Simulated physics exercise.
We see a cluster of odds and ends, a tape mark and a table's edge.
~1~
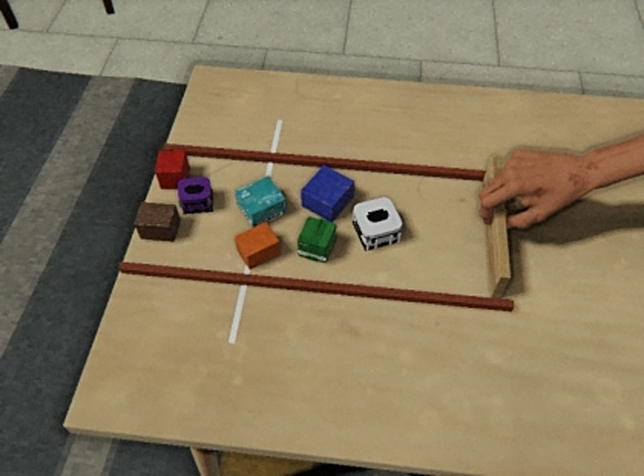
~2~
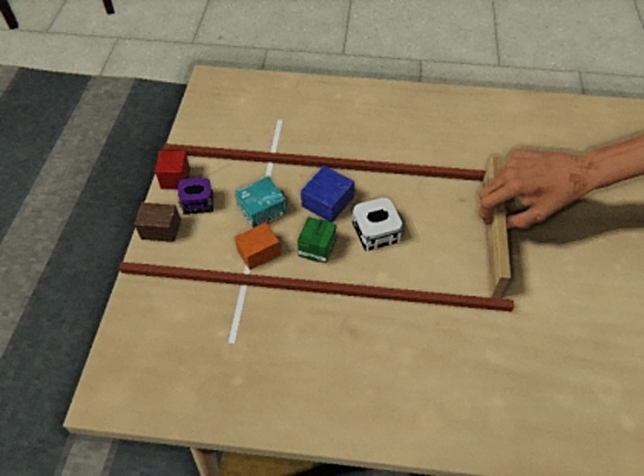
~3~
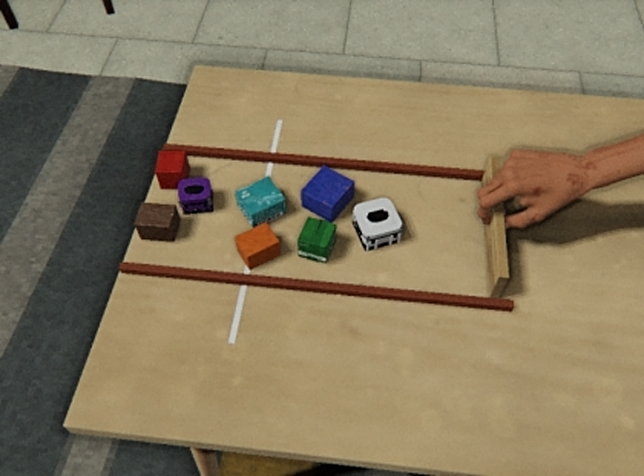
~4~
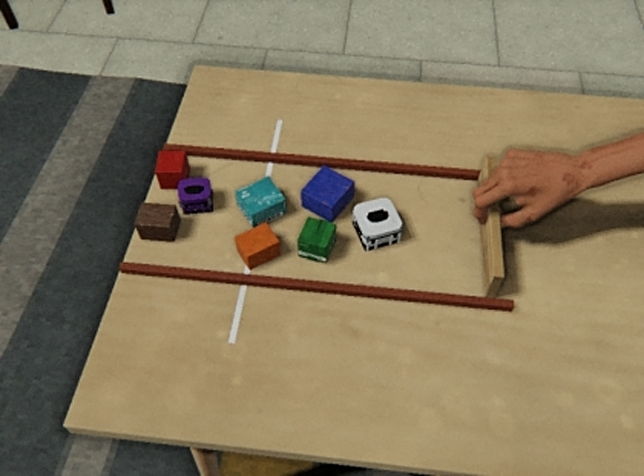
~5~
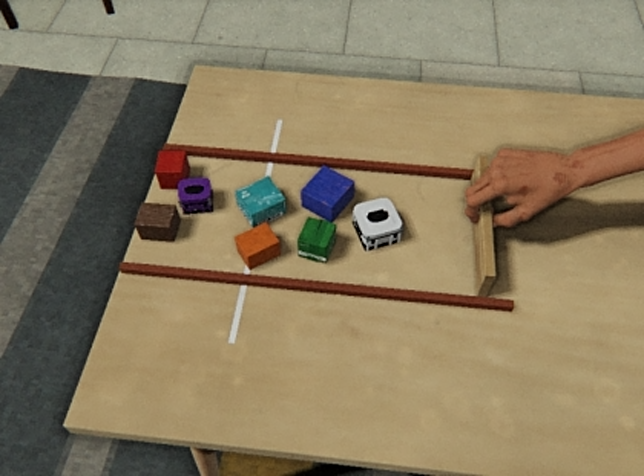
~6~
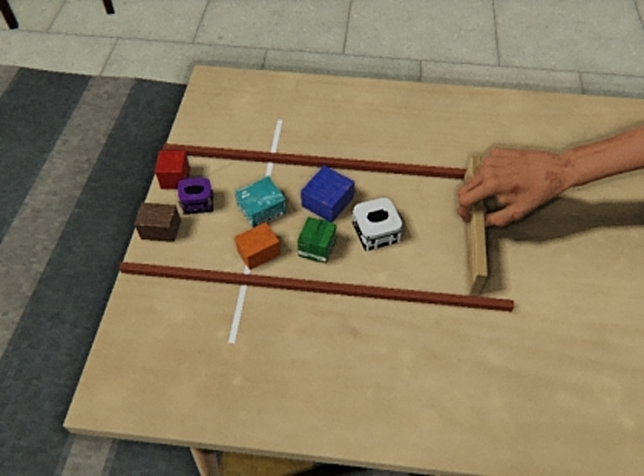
On a light wooden table, eight small colourful blocks and boxes sit between two reddish rails near a white tape line, unmoving, while a hand at the right holds an upright board and slides it slightly left.
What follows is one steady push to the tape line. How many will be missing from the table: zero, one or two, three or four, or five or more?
As it turns out, the number that fall off is zero.
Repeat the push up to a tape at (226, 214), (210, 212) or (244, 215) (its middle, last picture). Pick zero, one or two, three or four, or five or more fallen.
One after another: One to two; 1 or 2; no fall at all.
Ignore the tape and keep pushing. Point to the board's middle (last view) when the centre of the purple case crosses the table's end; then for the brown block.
For the purple case at (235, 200), for the brown block at (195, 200).
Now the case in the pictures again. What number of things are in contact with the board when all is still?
In contact: 2.
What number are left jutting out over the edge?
That would be 0.
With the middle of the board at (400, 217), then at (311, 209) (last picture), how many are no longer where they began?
By then 1, and 5.
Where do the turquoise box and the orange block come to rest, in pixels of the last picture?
Near (205, 188) and (175, 246).
Soon after, none off yet; red block at rest near (173, 170); brown block at rest near (158, 222); purple case at rest near (196, 196).
In the end, the number that fall off is zero.
